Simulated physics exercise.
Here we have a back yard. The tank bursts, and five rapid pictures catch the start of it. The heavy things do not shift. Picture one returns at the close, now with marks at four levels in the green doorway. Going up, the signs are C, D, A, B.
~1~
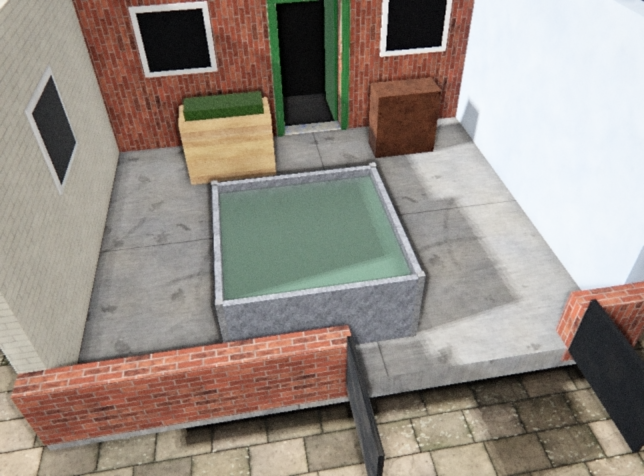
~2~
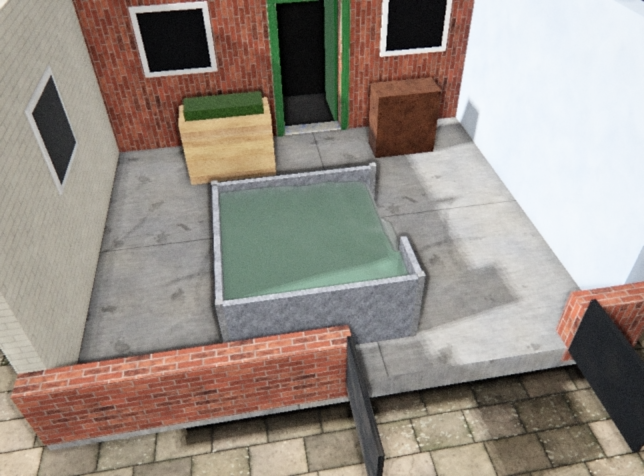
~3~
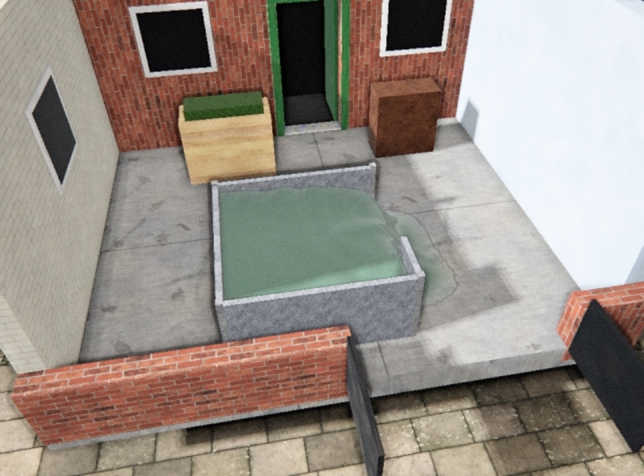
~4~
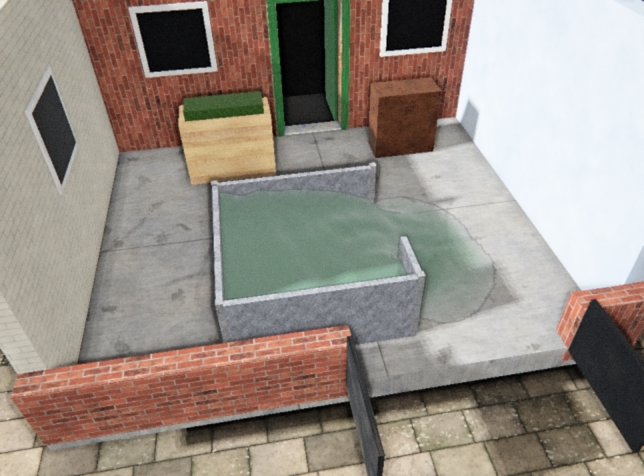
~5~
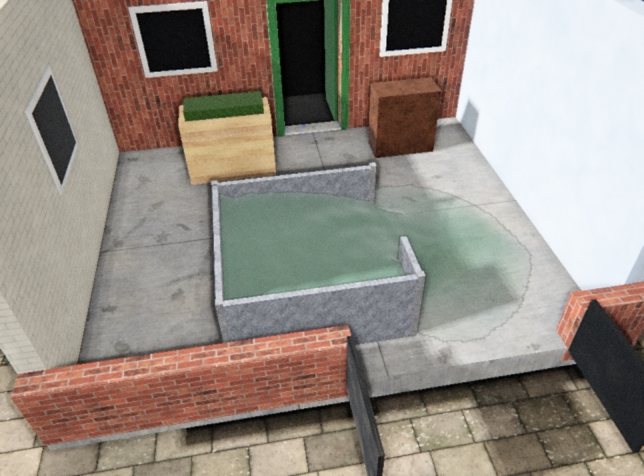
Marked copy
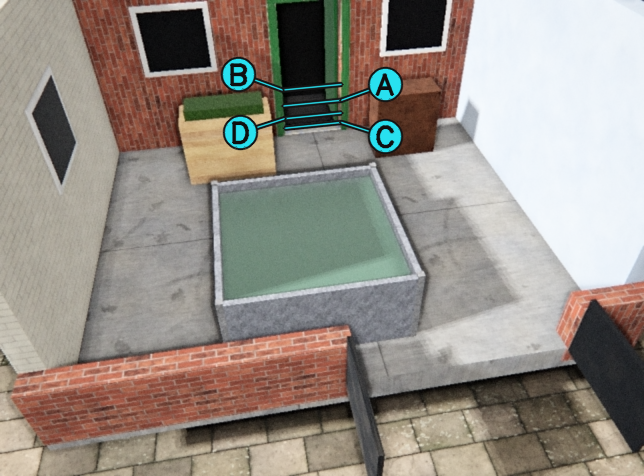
In a back yard enclosed by brick and pale walls, a square gray tank holds still green water. Most of its right side disappears, leaving a gap, and water pours through onto the concrete. The thin sheet widens in a rounded shape toward the right wall while the level inside drops.
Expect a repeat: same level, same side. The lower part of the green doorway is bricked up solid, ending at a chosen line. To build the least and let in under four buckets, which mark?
The limit is C.
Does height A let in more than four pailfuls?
No, that is safe.
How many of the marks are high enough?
All four.
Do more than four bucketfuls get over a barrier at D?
No, that is safe.
In cyan, A at (312, 103); B at (312, 87); C at (313, 125); D at (313, 115); from the bottom up C, D, A, B.
Choosing A, nothing gets over.
Choosing B, nothing gets over.
Choosing C, nothing gets over.
Choosing D, nothing gets over.
